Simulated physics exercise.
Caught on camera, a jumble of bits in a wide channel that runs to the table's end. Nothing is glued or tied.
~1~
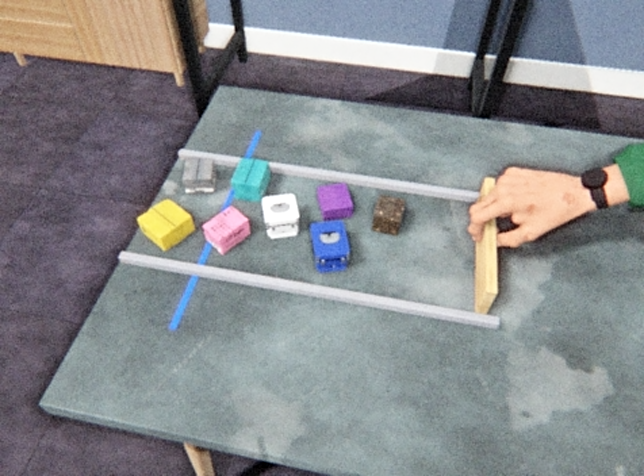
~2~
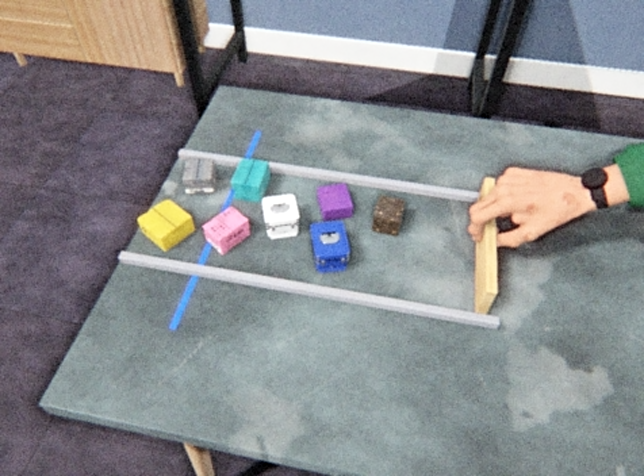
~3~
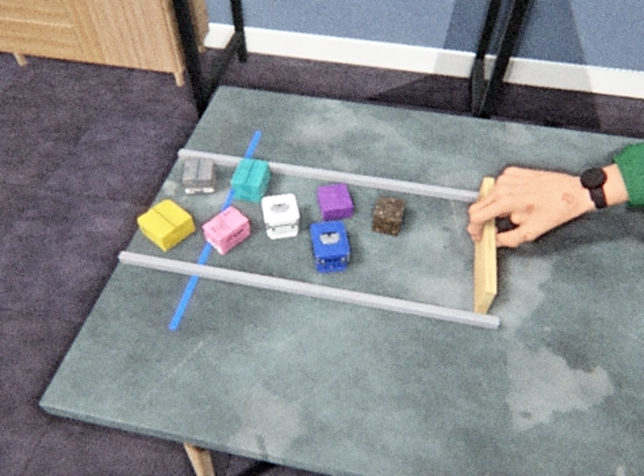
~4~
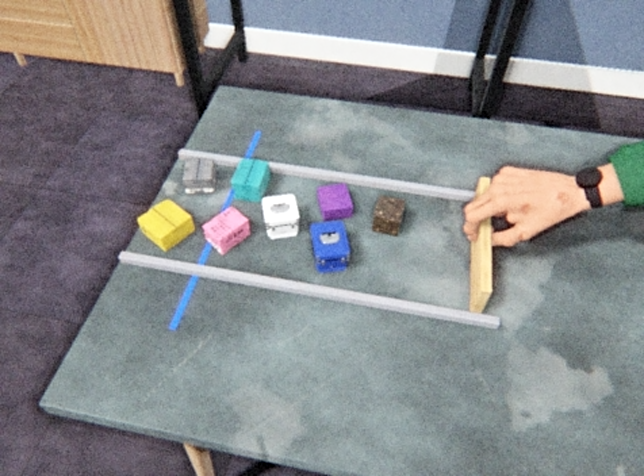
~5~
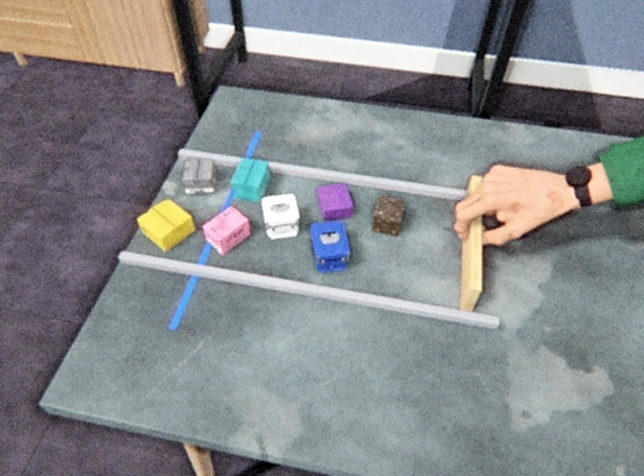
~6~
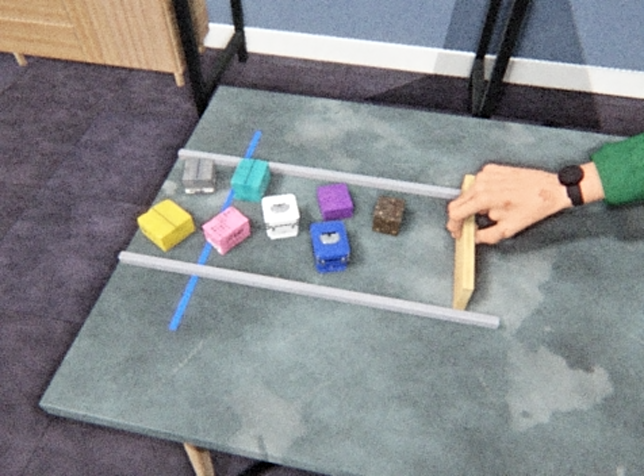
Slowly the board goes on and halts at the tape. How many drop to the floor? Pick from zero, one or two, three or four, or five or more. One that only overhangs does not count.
Here the number that fall off is one or two.
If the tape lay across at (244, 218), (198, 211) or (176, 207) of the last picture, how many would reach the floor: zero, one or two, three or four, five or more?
In that order: Either one or two; three to four; five or over.
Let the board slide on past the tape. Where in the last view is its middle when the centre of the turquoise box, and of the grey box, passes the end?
Its middle is around (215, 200) and around (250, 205).
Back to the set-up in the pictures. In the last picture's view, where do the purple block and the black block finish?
First (200, 173), then (216, 190).
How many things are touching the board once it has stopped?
The number is 2.
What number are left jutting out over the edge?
That would be 2.
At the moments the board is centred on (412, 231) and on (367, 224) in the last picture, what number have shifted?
0 and 2.
A little later, none off yet; yellow box at rest near (167, 225); grey box at rest near (200, 177); pink box at rest near (227, 230).
When it is over, the number that fall off is one or two; down, grey box.
